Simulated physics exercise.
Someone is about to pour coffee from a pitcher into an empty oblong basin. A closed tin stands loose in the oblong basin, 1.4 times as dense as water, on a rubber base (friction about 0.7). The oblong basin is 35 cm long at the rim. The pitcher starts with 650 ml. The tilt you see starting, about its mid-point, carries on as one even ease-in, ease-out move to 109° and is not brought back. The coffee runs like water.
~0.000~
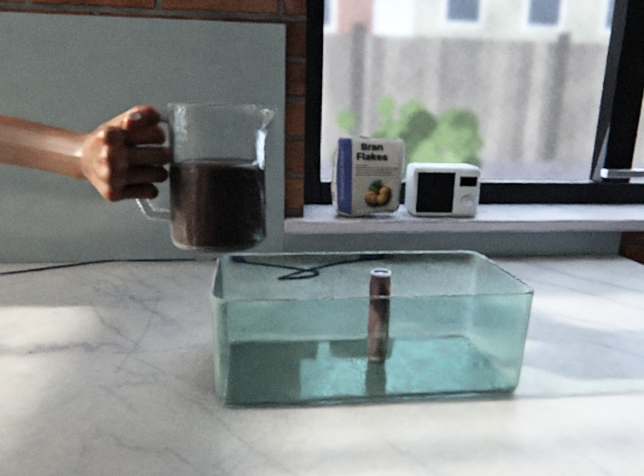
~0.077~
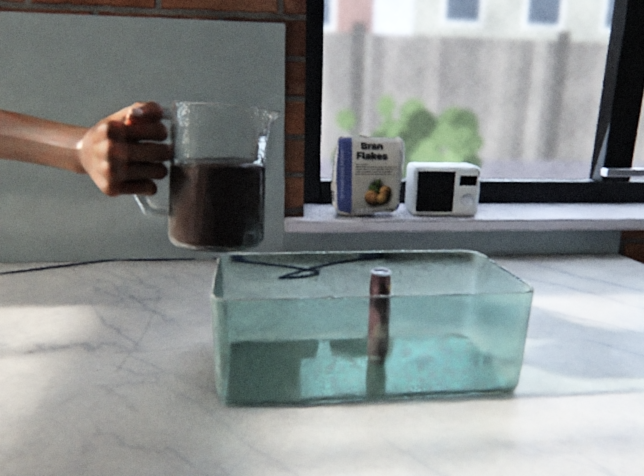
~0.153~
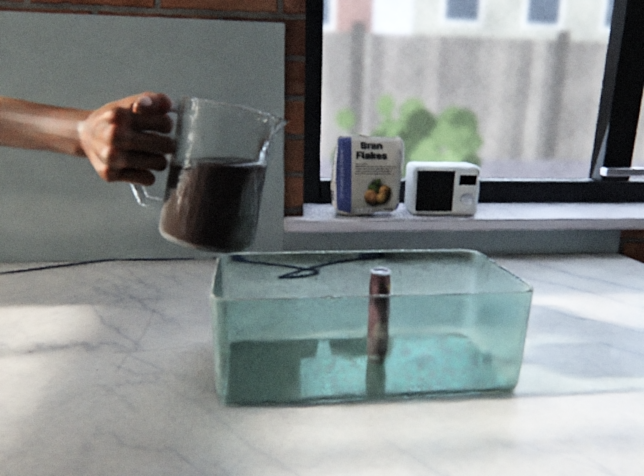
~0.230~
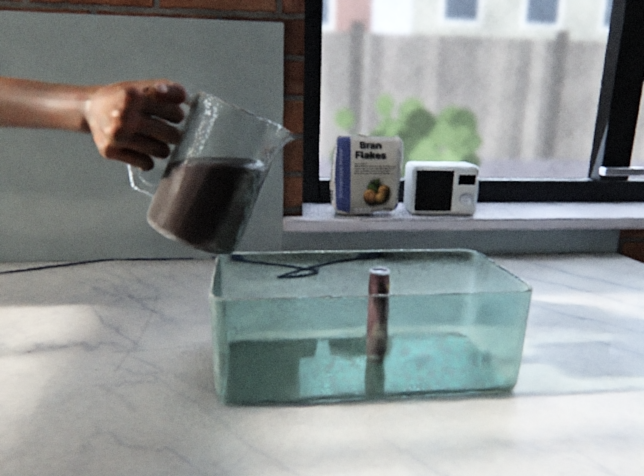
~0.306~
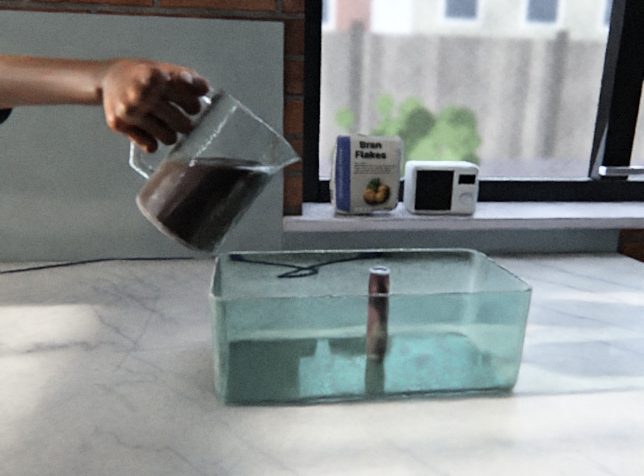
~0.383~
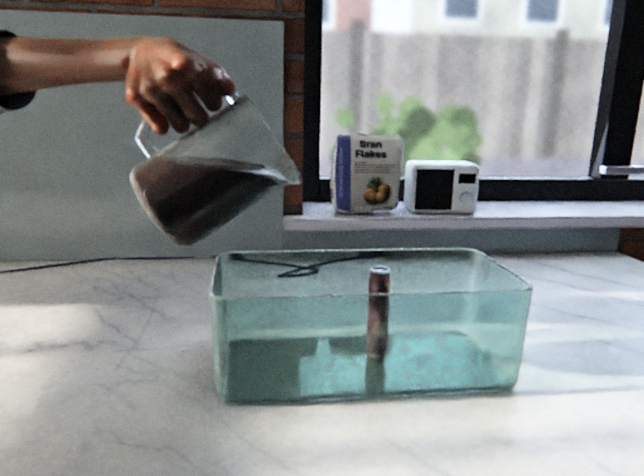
In this clip, a hand holds a glass pitcher of dark liquid above the left side of a clear oblong basin with a small cylinder standing inside, then tilts the pitcher steadily to the right, the liquid shifting toward its rim.
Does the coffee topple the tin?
The tin stays up.
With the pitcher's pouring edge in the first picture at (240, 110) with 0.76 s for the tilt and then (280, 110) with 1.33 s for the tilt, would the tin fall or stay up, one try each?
First it remains upright; then it stays up.
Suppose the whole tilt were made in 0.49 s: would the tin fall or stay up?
Then it remains upright.
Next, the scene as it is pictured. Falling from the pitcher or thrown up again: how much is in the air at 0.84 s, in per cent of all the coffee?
Some 10 per cent.
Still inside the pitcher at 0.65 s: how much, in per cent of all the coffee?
Near 68 in a hundred.
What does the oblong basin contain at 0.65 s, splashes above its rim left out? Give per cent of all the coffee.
Near 14 in a hundred.
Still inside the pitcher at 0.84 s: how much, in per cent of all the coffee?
About 20 per cent.
After 0.65 s the tilt is 103° and 67 per cent is still to pour; the tin stands where it began.
After 0.84 s the tilt is 109° and 21 per cent is still to pour; the tin stands where it began.
After 1.04 s the tilt is 109° and 4 per cent is still to pour; the tin stands where it began.
After 1.26 s the tilt is 109° and 0 per cent is still to pour; the tin stands where it began.
In the end the tin stands where it began.
